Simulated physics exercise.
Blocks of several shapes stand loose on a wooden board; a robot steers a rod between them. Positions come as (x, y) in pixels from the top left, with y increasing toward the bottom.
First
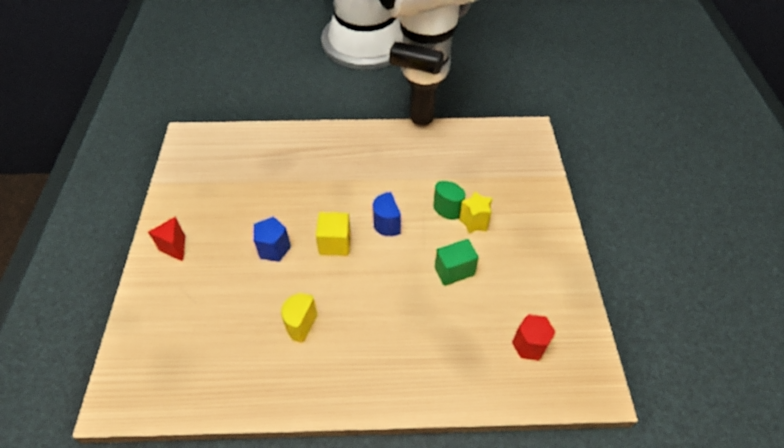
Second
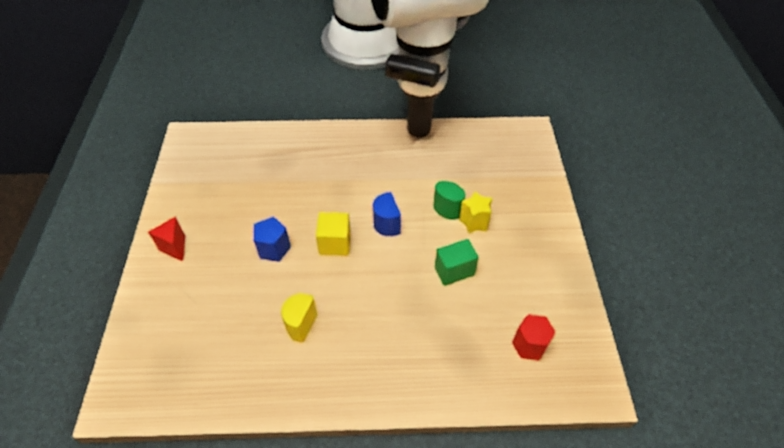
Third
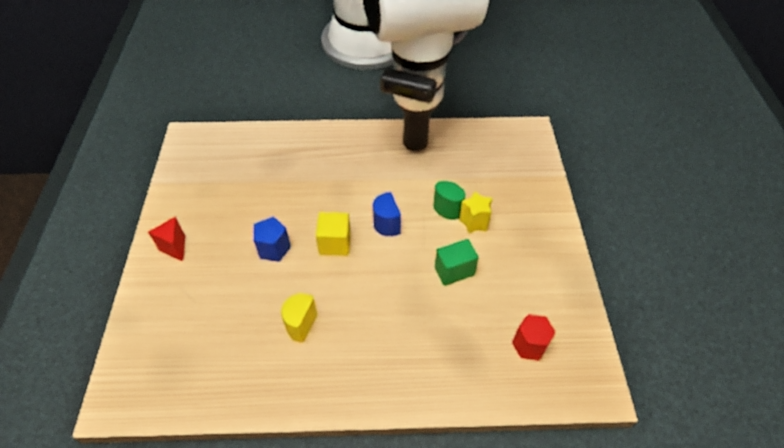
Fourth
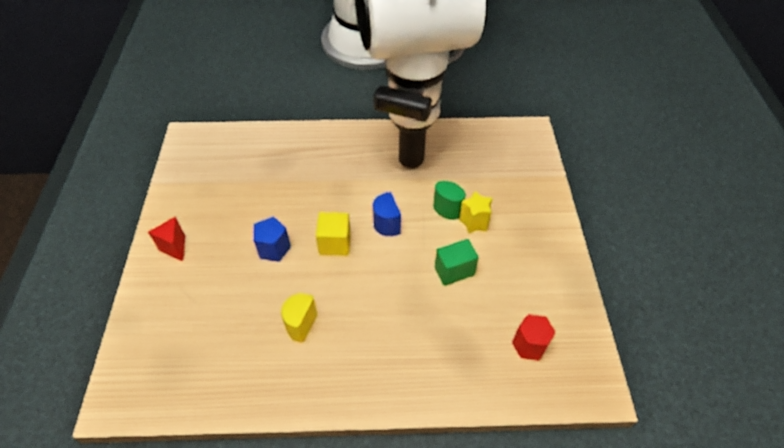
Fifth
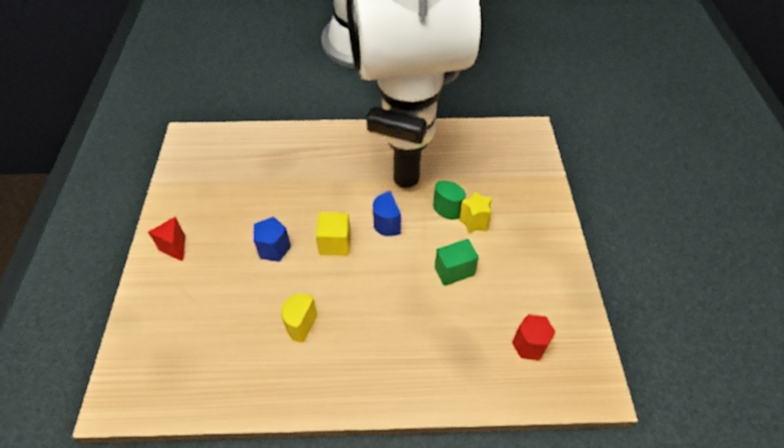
A robot arm moves its dark rod down and slightly left over the board of still blocks.
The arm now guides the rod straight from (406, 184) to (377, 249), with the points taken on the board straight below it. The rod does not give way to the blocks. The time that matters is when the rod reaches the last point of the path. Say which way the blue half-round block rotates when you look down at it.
The block spins anticlockwise.
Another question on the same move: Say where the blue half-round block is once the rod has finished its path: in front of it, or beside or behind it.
Looking at the end of the path, the blue half-round block is still being driven ahead.
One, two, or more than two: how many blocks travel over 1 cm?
1.
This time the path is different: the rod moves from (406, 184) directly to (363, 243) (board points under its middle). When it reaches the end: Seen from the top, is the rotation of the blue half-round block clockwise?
No
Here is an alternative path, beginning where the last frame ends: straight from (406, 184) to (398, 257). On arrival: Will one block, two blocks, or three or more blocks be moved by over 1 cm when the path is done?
The push will move one block.
The first path, step by step. One third of the way, rod (397, 199); blue half-round block (385, 208).
Two thirds of the way, rod (387, 220); blue half-round block (373, 223), turned 35° anticlockwise.
At the end, rod (377, 243); yellow square still; blue half-round block (357, 245), turned 20° anticlockwise.
